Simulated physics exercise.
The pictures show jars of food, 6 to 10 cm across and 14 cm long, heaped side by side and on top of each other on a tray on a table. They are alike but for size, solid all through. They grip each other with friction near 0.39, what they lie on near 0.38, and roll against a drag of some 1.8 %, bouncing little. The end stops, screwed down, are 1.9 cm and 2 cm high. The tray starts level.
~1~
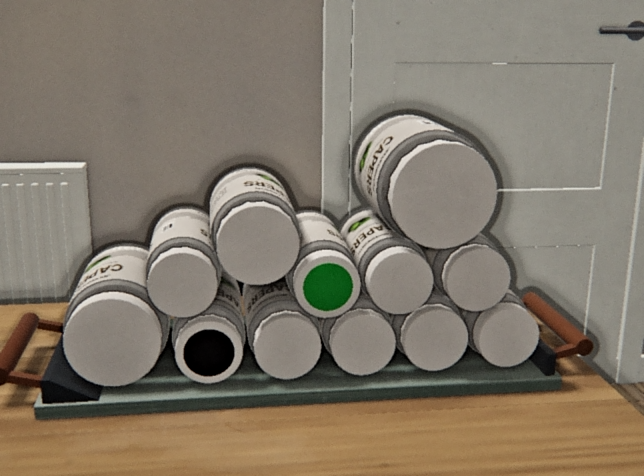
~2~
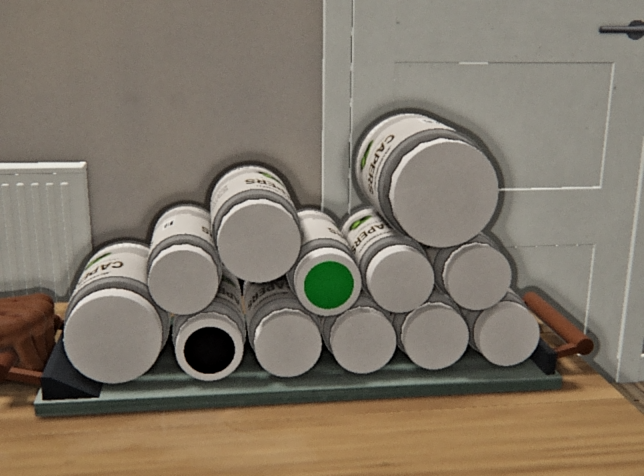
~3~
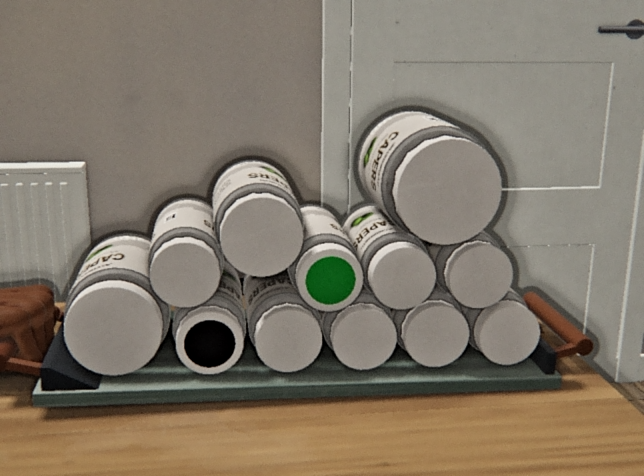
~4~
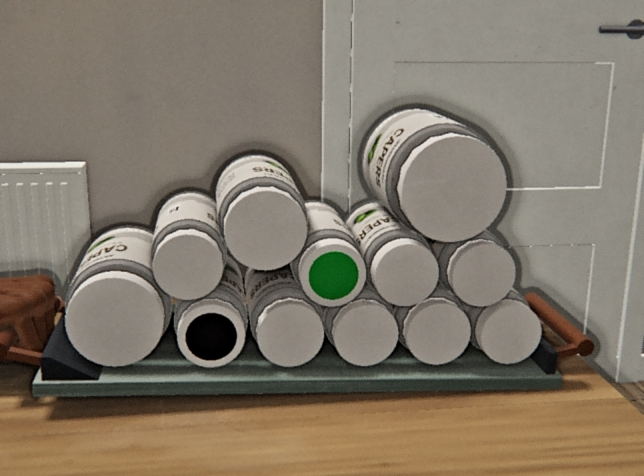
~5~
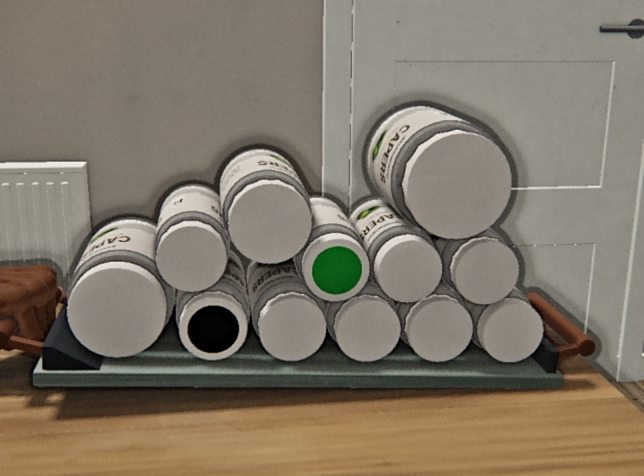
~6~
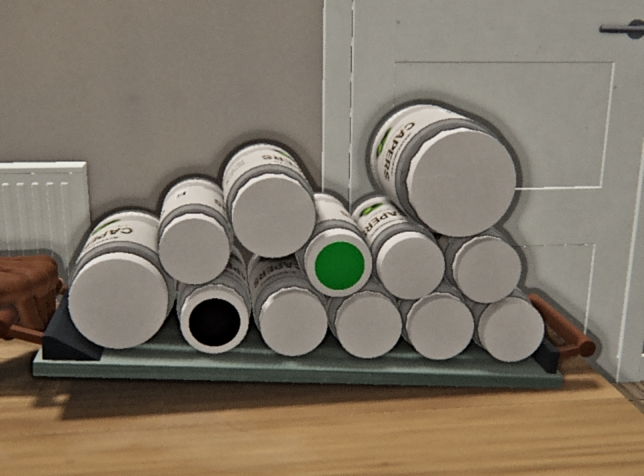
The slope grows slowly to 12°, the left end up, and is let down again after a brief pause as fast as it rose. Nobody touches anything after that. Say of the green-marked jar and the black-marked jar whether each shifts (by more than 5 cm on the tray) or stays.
The green-marked jar stays, the black-marked jar stays.
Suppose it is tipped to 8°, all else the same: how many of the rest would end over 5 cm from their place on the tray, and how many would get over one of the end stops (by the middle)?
Then 0 and 0.
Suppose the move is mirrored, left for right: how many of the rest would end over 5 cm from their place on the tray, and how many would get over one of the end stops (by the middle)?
In that case 12 shift, 6 get out.
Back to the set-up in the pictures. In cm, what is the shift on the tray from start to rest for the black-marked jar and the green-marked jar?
Black-marked jar: 0, green-marked jar: 0.
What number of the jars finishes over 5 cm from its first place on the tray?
In all, 0.
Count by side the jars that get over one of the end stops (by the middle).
Left 0, right 0.
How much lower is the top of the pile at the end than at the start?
Some 0 cm lower.
Then, 1.54 s after the last picture, left end up 7°; 0 now displaced over 5 cm; green in place; black in place (moves measured on the tray).
Then, 2.05 s after the last picture, tray level; 0 now displaced over 5 cm; green in place; black in place.
At rest 2.4 s after the last picture, 0 moved over 5 cm; not one over the end stops; green in place; black in place; top of the pile 20 cm high, from 20 cm.
